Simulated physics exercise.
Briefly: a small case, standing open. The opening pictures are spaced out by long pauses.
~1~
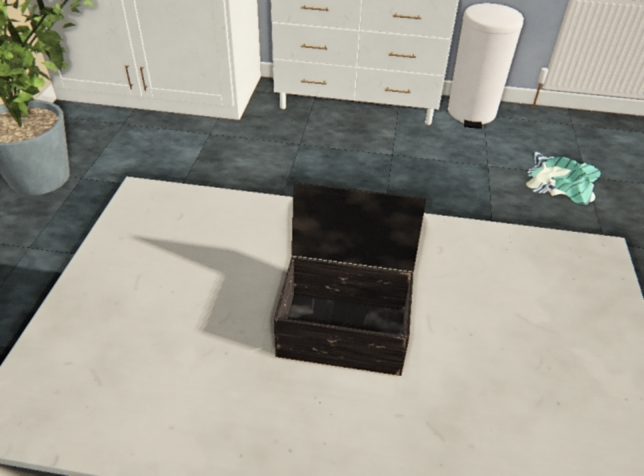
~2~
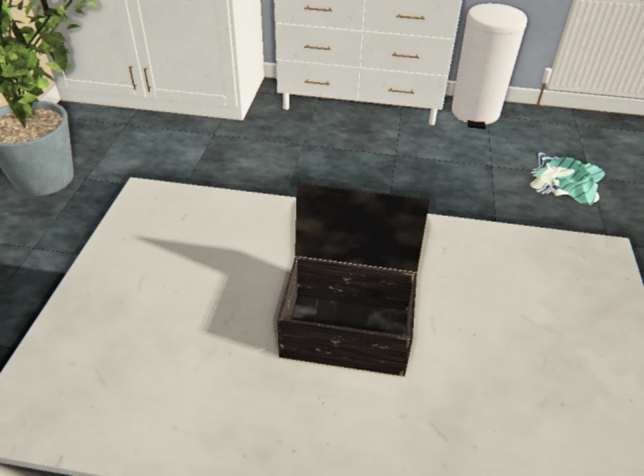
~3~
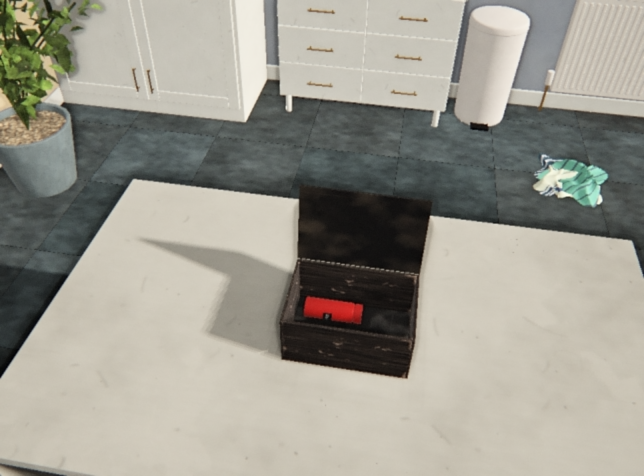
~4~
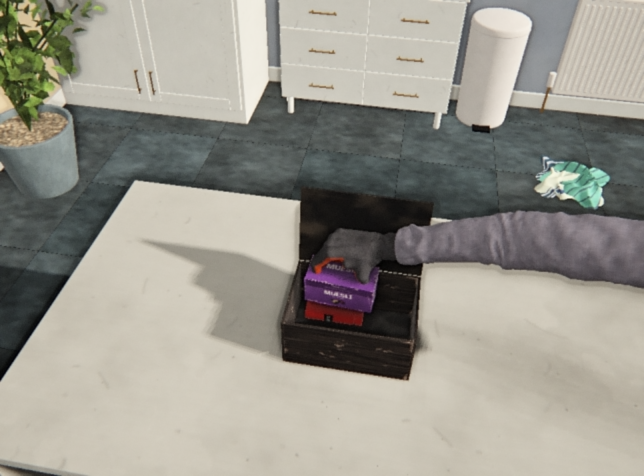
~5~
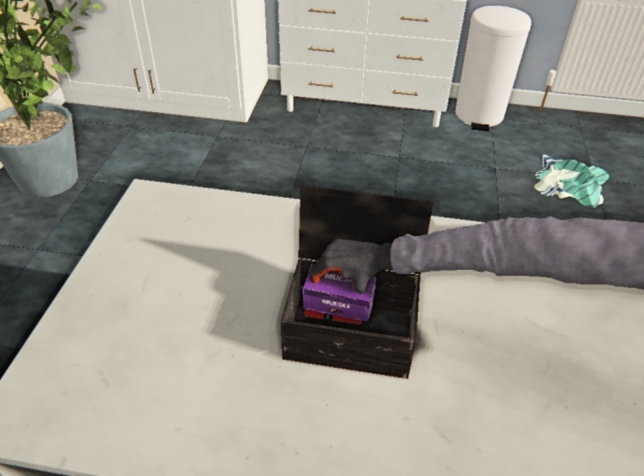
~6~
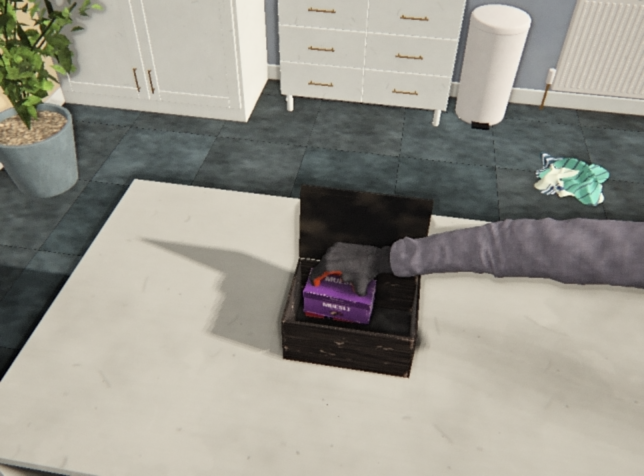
Red shaker appearing in an open dark case, then a grey-sleeved arm from the right lowering a purple carton onto it.
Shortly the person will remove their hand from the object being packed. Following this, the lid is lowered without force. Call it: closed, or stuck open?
Closed.
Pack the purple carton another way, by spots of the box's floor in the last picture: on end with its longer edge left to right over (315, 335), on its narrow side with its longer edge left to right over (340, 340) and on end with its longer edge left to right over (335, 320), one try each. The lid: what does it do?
So: First go, the lid can't get down; second go, it gets all the way down; third go, it can't get down.
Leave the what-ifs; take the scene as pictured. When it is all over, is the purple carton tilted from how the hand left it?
The purple carton ends up leaning.
Then, 0.70 s after the last picture, purple carton on its side near (332, 333); red shaker rolled a little.
Then, 1.60 s after the last picture, lid 58° above the rim; purple carton on its side near (332, 333); red shaker rolled a little.
Then, 2.10 s after the last picture, lid 23° above the rim; purple carton on its side near (332, 333); red shaker rolled a little.
At rest, lid shut; tipped over in the box, purple carton; red shaker in place. Seen from the same camera at the end, purple carton near (332, 333).
